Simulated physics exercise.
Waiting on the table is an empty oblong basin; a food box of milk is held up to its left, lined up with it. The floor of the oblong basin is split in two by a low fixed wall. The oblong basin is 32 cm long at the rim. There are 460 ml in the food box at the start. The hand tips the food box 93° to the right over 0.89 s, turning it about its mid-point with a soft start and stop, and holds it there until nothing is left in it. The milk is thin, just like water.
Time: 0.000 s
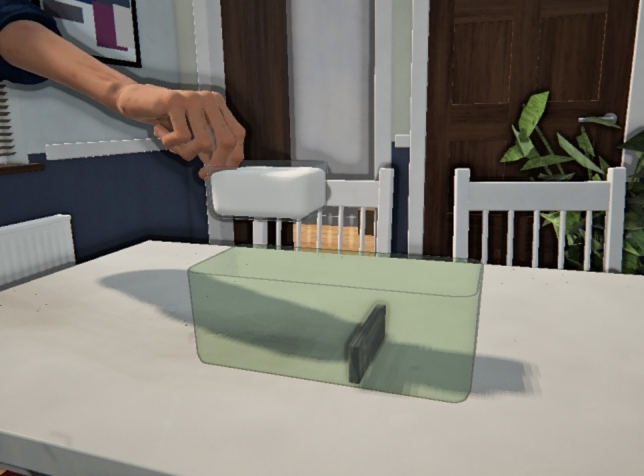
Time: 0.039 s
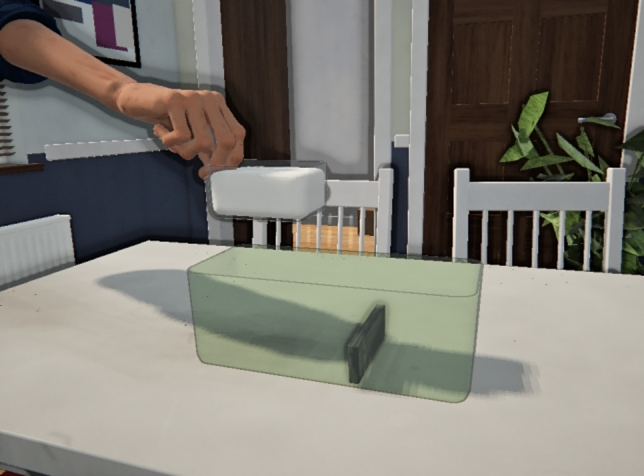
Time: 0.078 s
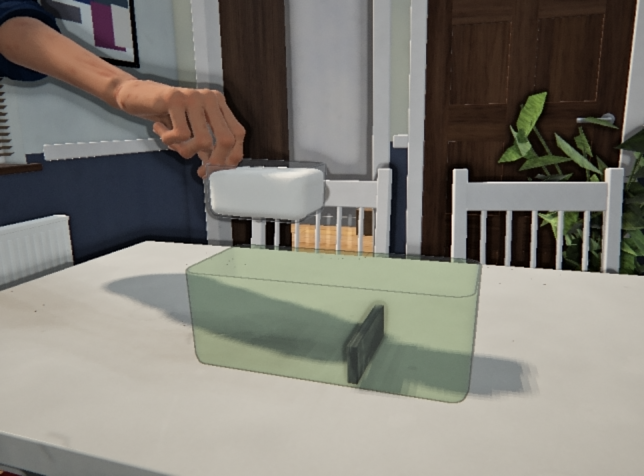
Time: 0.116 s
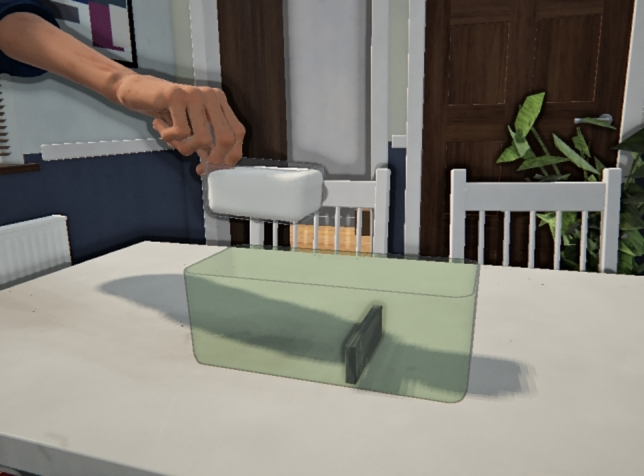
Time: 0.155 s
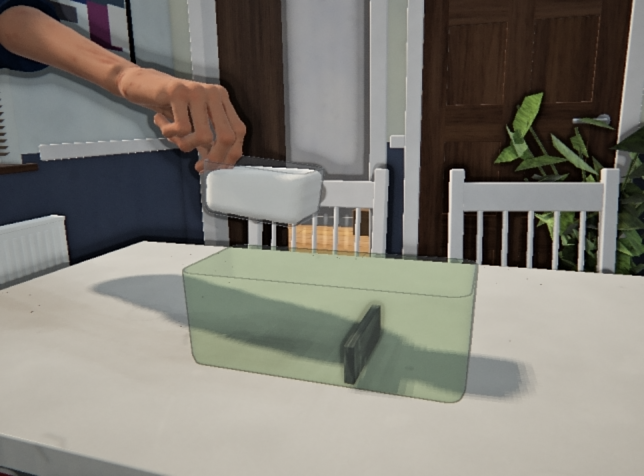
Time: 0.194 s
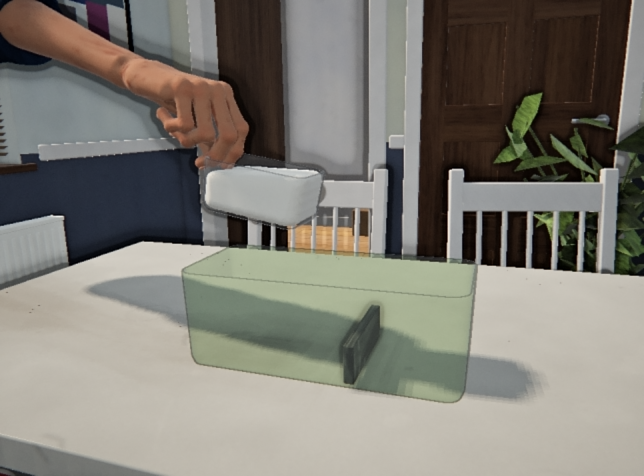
Hand holding a white food box above a translucent green oblong basin on a table, tilting it slightly to the right.
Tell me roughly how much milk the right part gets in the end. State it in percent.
It gets about 52 per cent.
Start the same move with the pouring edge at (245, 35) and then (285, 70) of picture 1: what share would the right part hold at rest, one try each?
The first try gives around 5 percent, the second around 35 percent.
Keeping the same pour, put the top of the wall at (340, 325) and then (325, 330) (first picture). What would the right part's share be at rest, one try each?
75 in a hundred, followed by 85 in a hundred.
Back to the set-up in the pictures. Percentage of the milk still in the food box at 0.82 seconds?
12 %.
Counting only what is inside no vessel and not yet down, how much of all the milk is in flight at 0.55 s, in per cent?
Roughly 30 percent.
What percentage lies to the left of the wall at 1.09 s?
The left part holds some 44 per cent.
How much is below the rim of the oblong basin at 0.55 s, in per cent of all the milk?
Some 20 per cent.
By 0.55 s the tilt is 64° and 49 per cent is still to pour, 10 is left of the wall and 11 right of it.
By 0.82 s the tilt is 91° and 11 per cent is still to pour, 34 is left of the wall and 51 right of it.
By 1.09 s the tilt is 93° and 3 per cent is still to pour, 45 is left of the wall and 51 right of it.
By 1.39 s the tilt is 93° and 1 per cent is still to pour, 46 is left of the wall and 51 right of it.
At rest 48 per cent lies left of the wall, 52 right of it and 0 outside.
